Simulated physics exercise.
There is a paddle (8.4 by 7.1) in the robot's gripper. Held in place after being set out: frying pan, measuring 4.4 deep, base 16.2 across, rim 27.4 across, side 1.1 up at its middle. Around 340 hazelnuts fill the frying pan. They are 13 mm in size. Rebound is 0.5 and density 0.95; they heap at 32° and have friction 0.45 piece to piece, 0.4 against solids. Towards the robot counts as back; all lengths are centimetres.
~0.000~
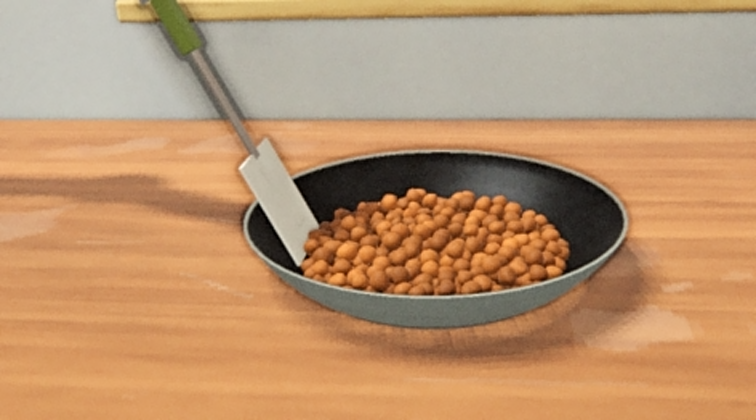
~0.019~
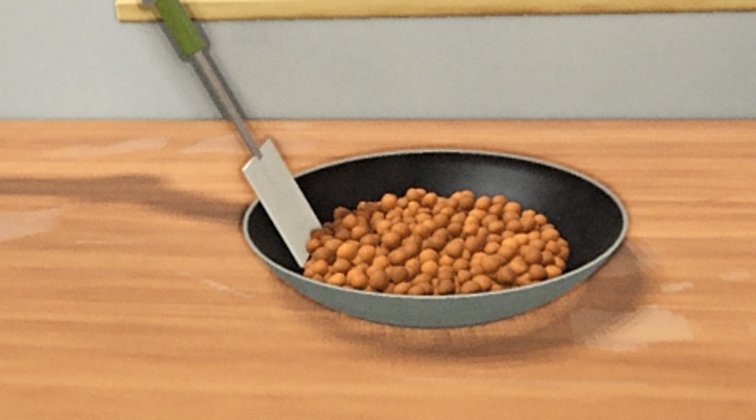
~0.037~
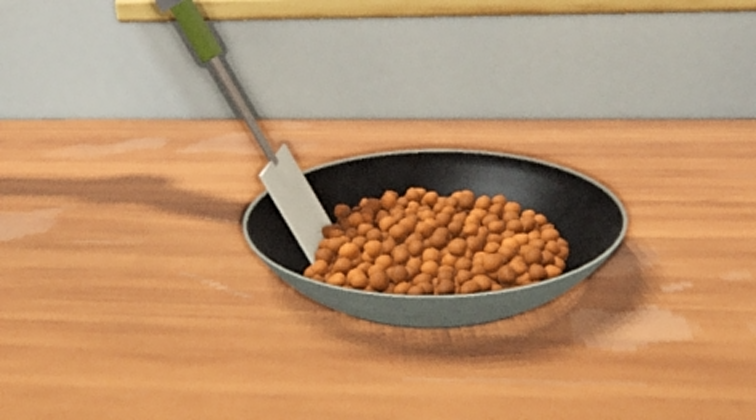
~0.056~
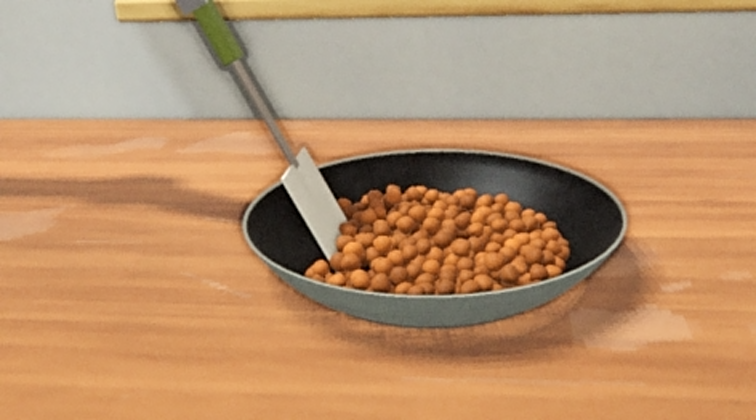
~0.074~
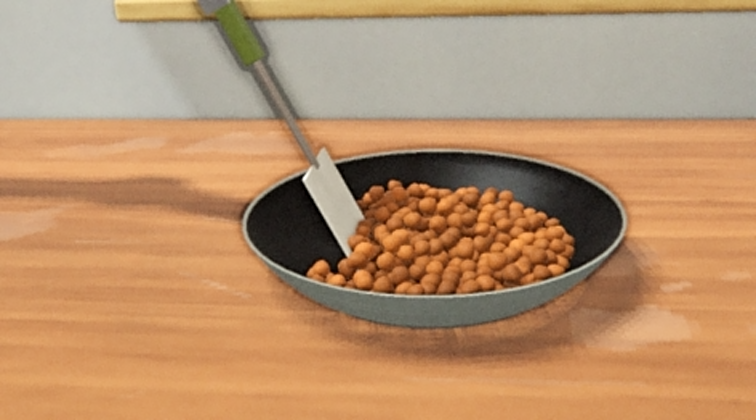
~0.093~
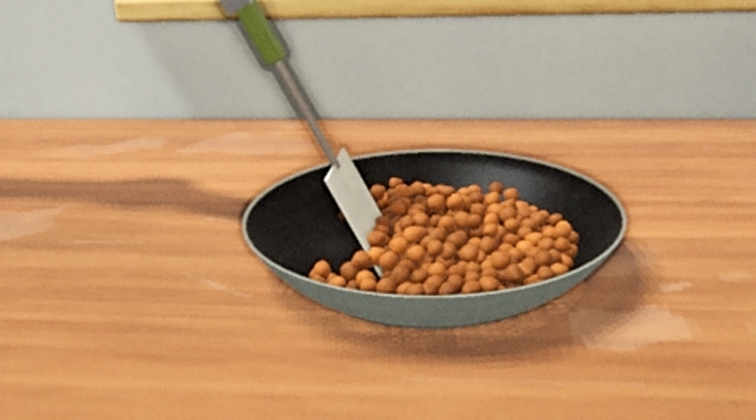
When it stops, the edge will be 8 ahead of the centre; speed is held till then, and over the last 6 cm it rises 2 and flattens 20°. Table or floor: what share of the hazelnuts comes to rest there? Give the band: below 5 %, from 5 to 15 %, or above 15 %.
From 5 to 15 %.
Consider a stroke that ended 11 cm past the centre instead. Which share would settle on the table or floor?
With that change, I'd expect about 30 per cent.
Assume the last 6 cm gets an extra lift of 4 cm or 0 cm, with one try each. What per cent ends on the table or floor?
10 and 5 %.
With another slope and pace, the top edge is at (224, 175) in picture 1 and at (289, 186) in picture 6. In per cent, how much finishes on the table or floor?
It works out to about 5 %, more or less.
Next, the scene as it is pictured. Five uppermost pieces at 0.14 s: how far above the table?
About 5 centimetres.
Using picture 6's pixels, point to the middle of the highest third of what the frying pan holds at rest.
It is centred around (557, 222).
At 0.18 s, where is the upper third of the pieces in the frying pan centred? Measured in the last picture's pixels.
Centre: Approx. (511, 220) in the last view.
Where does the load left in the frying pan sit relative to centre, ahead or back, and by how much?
What stays is shifted forward by around 4.5 cm.
After 0.14 s, sloping 64°, highest piece 5 above the table; 345 in the frying pan.
After 0.18 s, sloping 56°, highest piece 5 above the table; 345 in the frying pan.
After 0.41 s, sloping 44°, highest piece 6 above the table; 316 in the frying pan, 24 on the table or floor, 5 on the blade or in flight.
After 1.46 s, sloping 44°, highest piece 5 above the table; 314 in the frying pan, 31 on the table or floor.
In the end, 314 in the frying pan, 31 on the table or floor. That is 9 % on the table or floor.
